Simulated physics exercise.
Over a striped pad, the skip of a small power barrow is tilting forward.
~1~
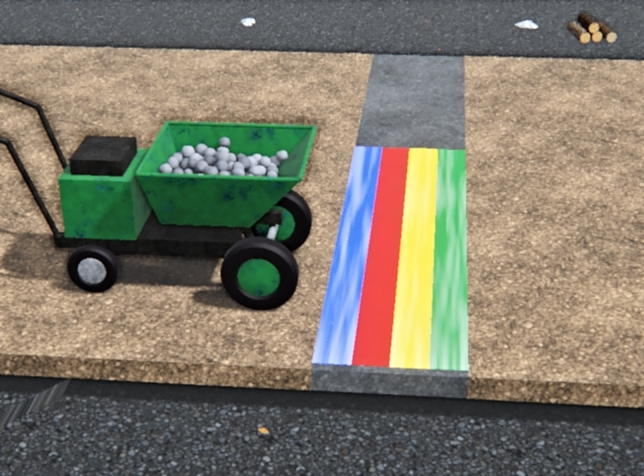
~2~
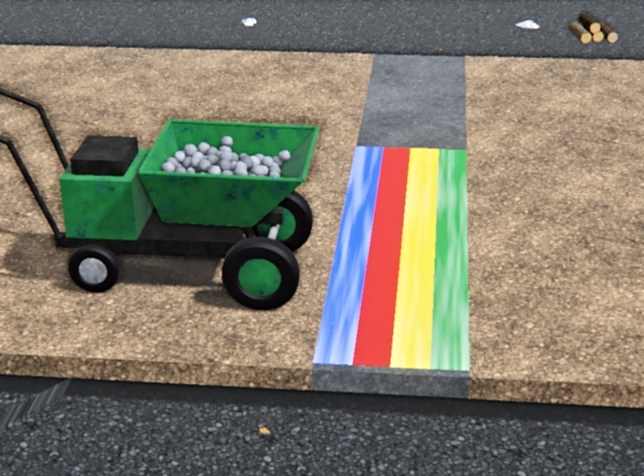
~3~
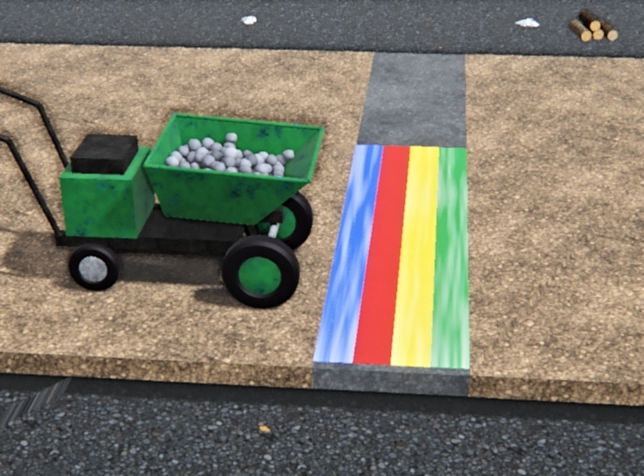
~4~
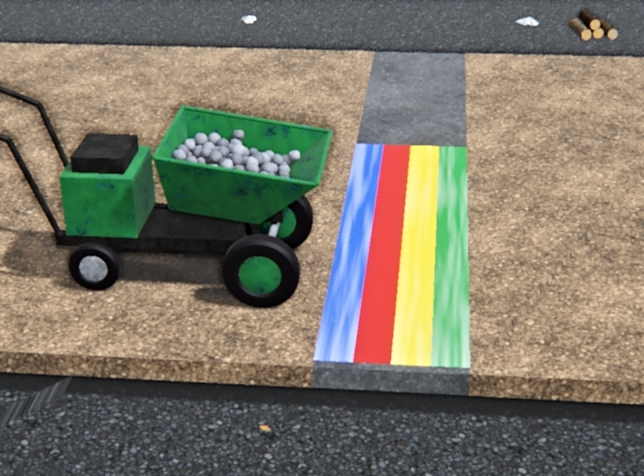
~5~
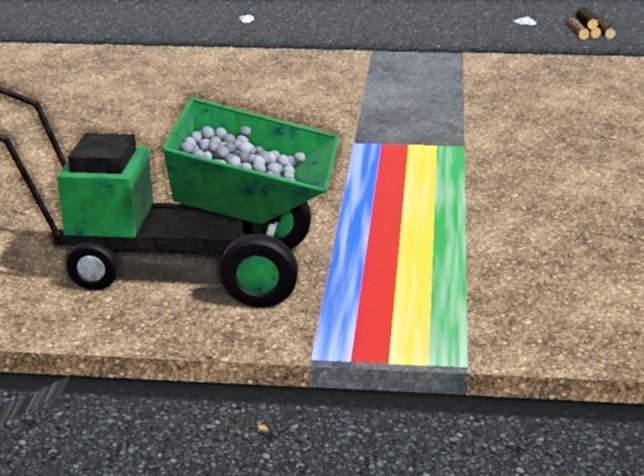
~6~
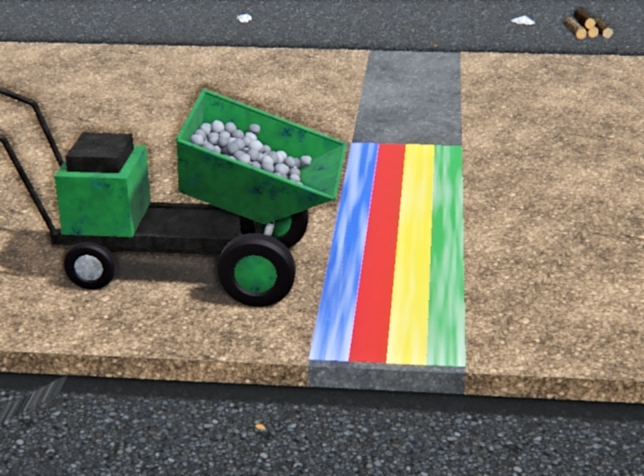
At the start, a green power barrow stands left of a pad striped blue, red, yellow and green, its skip level and loaded with round grey cobbles. The skip's back end then rises steadily as it tilts forward toward the right, until it is clearly tipped, the cobbles still inside.
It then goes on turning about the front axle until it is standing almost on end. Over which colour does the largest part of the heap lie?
Over the yellow one.
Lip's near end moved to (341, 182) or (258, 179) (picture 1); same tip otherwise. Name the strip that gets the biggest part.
Result, place 1: The green strip; place 2: The strip in red.
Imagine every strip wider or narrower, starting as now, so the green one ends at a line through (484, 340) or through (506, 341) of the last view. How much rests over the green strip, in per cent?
I get 20 % for the first one and 10 % for the second.
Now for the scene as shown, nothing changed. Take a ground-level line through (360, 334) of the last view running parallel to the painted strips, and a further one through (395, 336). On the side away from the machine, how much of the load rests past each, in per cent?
I'd put it near 80 in a hundred, then near 60 in a hundred.
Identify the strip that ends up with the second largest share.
In second place: The green one.
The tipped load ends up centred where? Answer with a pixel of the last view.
Roughly pixel (420, 278).
Soon after the last picture, skip tipped steeply; all in the skip.
A little later, skip tipped right over; most in the skip; a small part over the red strip; a small part over the yellow strip.
Later still, skip tipped right over; about a quarter in the skip; a small part over the red strip; about a third over the yellow strip; about a quarter over the green strip; a small part off the paint.
At rest, skip tipped right over; about a quarter in the skip; none over the blue strip; a small part over the red strip; about a third over the yellow strip; about a quarter over the green strip; a small part off the paint.
